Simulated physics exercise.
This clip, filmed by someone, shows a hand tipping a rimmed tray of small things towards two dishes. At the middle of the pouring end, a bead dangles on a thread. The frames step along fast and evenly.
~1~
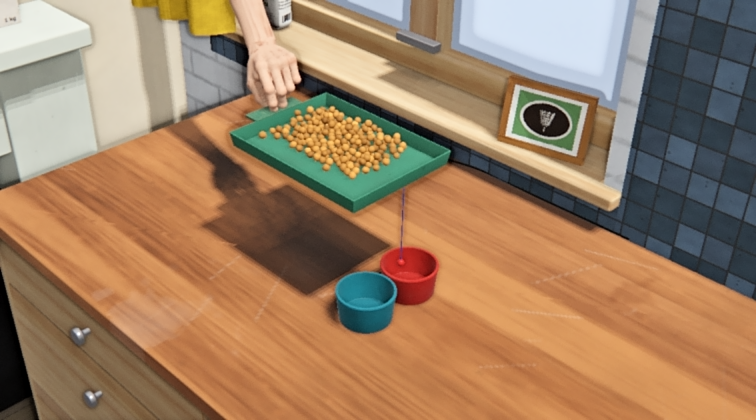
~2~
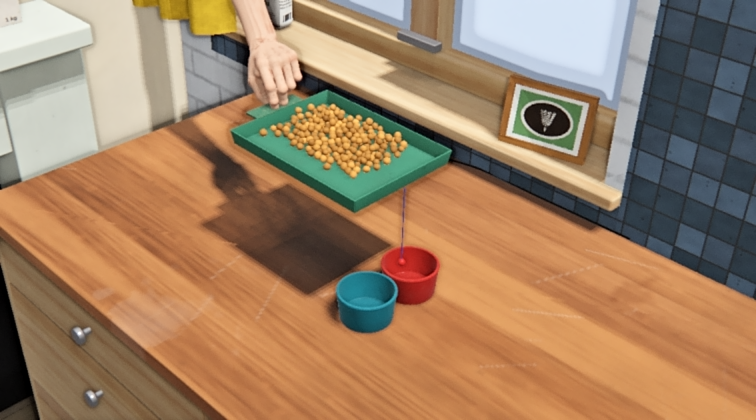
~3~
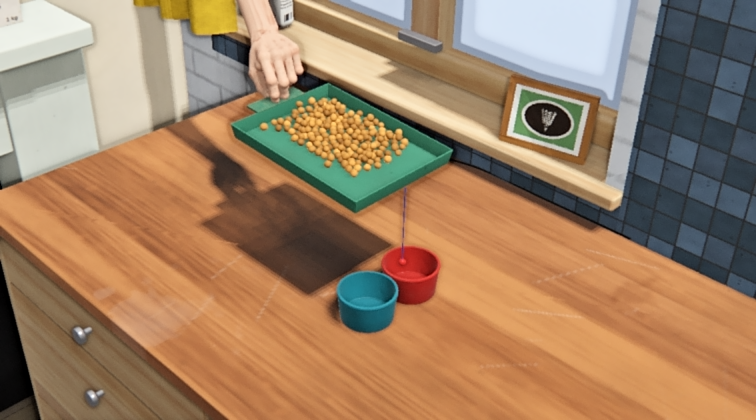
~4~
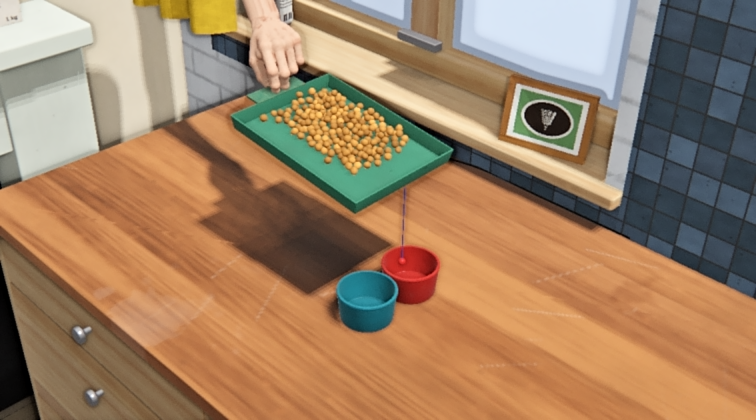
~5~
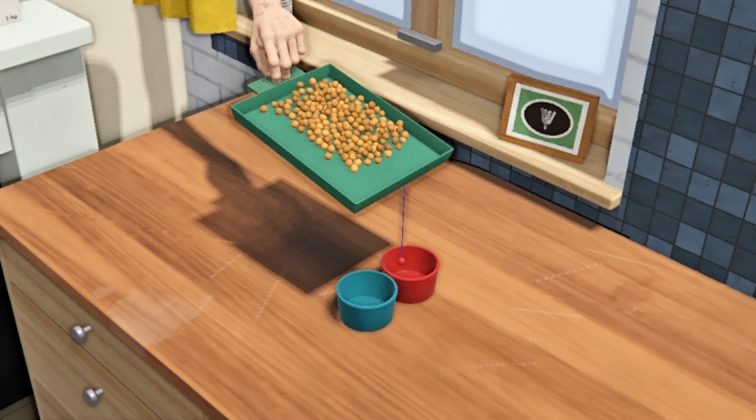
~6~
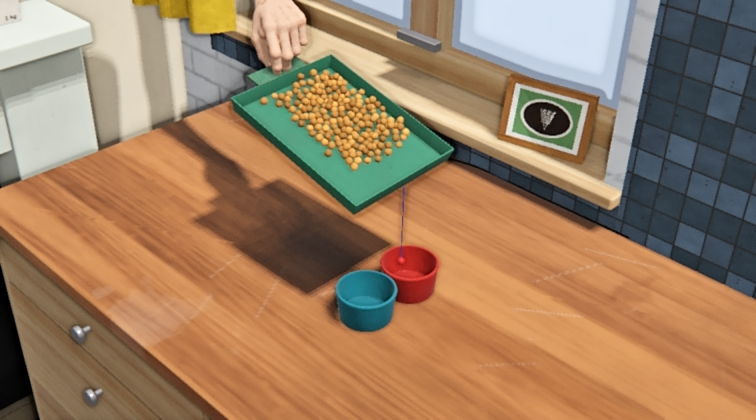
The clip shows a hand holding a green rimmed tray of roasted chickpeas above a wooden counter with a teal dish and a red dish, gradually raising the handle end so the tray tilts towards its near end.
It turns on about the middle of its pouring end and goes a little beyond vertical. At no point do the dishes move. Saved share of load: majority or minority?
Minority.
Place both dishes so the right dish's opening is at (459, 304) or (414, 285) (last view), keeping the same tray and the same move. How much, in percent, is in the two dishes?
Close to 30 in a hundred, then close to 40 in a hundred.
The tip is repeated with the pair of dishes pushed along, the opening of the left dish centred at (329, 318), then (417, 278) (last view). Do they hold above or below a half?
The first try: Below a half. The second: Under half.
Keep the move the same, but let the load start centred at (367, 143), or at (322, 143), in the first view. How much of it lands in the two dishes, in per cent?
10 % and 10 %.
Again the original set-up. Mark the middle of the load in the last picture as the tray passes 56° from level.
(384, 148).
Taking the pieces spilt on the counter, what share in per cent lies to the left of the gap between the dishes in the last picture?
Near 20 in a hundred.
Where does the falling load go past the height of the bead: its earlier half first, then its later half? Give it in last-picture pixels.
It goes through near (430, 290) first, then near (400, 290).
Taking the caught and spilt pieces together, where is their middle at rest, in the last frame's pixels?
Roughly pixel (418, 332).
Soon after the last picture, tray tipped steeply; nearly all on the tray; a stray few in the air.
A little later, tray tipped right over; nearly all on the tray; a stray few outside both; a stray few in the air.
Later still, tray tipped past a quarter turn; a small part in the left dish; nearly all outside both; a stray few in the air.
At rest, tray tipped past a quarter turn; a small part in the left dish; none in the right dish; nearly all outside both.
